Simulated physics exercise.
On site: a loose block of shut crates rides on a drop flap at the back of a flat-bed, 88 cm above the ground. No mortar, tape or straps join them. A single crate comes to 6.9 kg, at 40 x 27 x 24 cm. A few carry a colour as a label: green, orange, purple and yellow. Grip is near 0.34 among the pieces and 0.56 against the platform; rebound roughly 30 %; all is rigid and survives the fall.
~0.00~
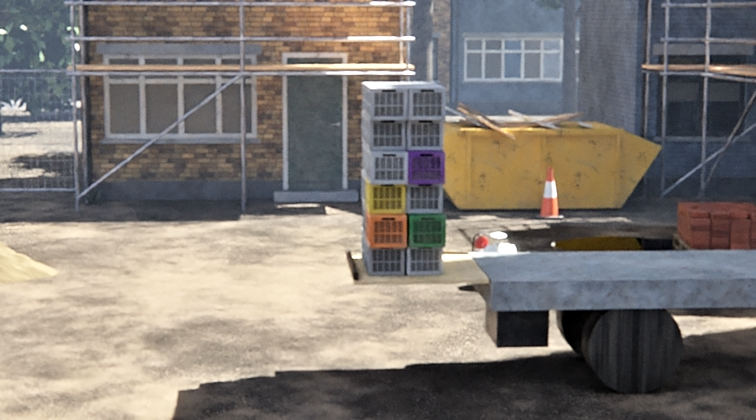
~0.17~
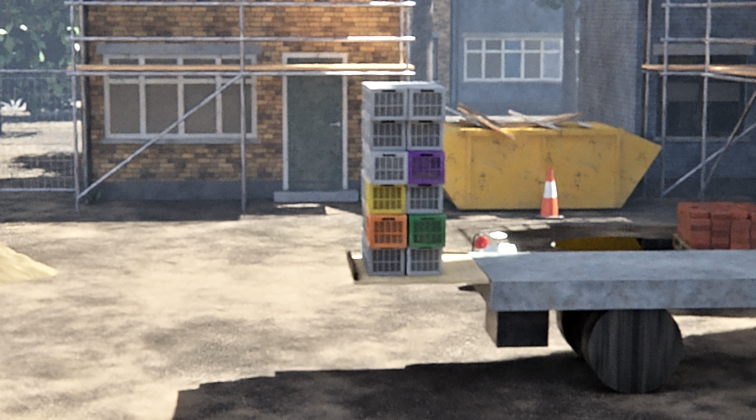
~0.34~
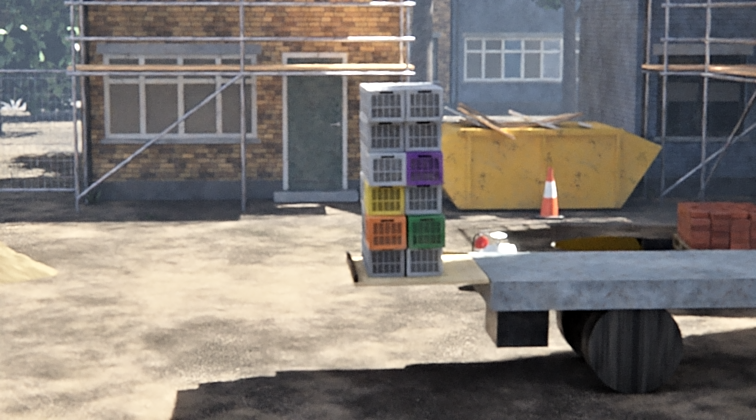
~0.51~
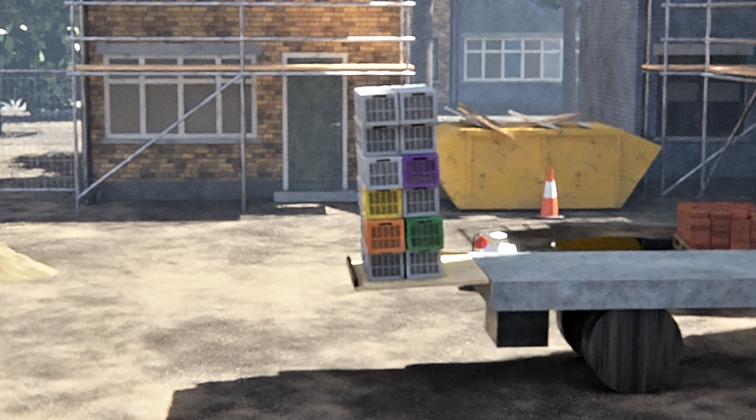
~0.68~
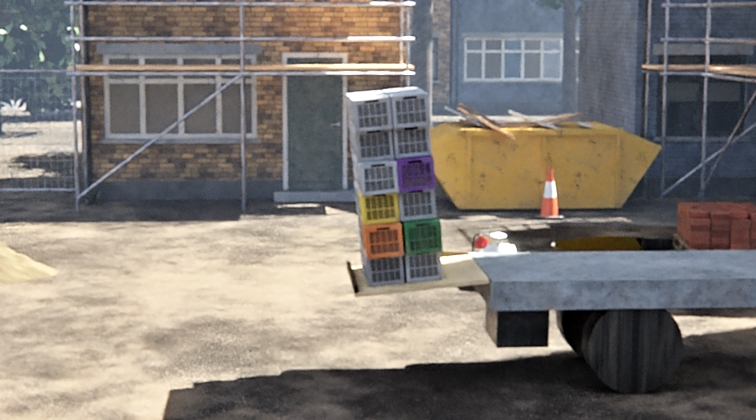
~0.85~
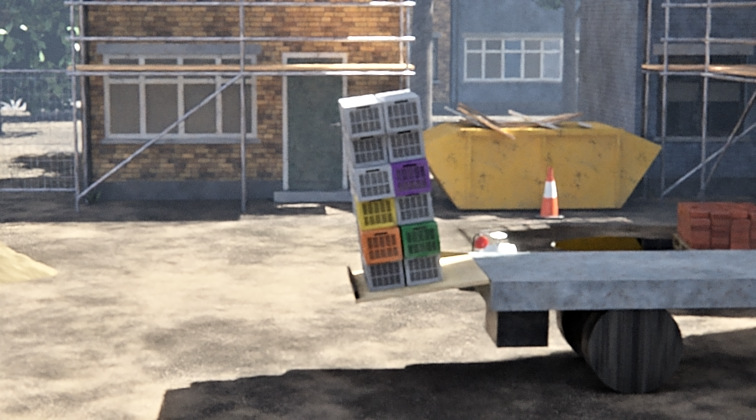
A tall stack of mostly grey crates, with a few coloured ones, stood upright on the flap behind a flat-bed, then leaned gradually to the left as the flap's outer end sagged slightly.
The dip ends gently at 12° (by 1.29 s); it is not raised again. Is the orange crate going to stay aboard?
It drops off.
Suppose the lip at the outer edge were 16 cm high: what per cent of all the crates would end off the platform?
Then 80 per cent.
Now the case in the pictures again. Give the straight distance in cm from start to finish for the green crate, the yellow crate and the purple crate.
Green 30, yellow 170, purple 190.
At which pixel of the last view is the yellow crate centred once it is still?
Around (257, 368).
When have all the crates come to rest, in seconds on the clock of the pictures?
At about 4.0 s.
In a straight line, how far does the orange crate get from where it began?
About 125 cm.
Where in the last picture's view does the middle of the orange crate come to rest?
At about (302, 372).
By 1.64 s, slope 12°; none of the 24 crates off the platform, 24 disturbed; orange crate tilted 11°; yellow crate tilted 11°.
By 2.08 s, slope 12°; 16 of the 24 crates off the platform; orange crate tilted 47°; green crate tilted 47°.
By 2.70 s, slope 12°; 18 of the 24 crates off the platform; orange crate on its side; yellow crate on its side.
When it is over (4.3 s), slope 12°; 18 of the 24 crates off the platform; orange crate on its side; purple crate on its side; yellow crate on its side. In pixels of the last frame, middles, orange crate near (302, 372), purple crate near (241, 338).
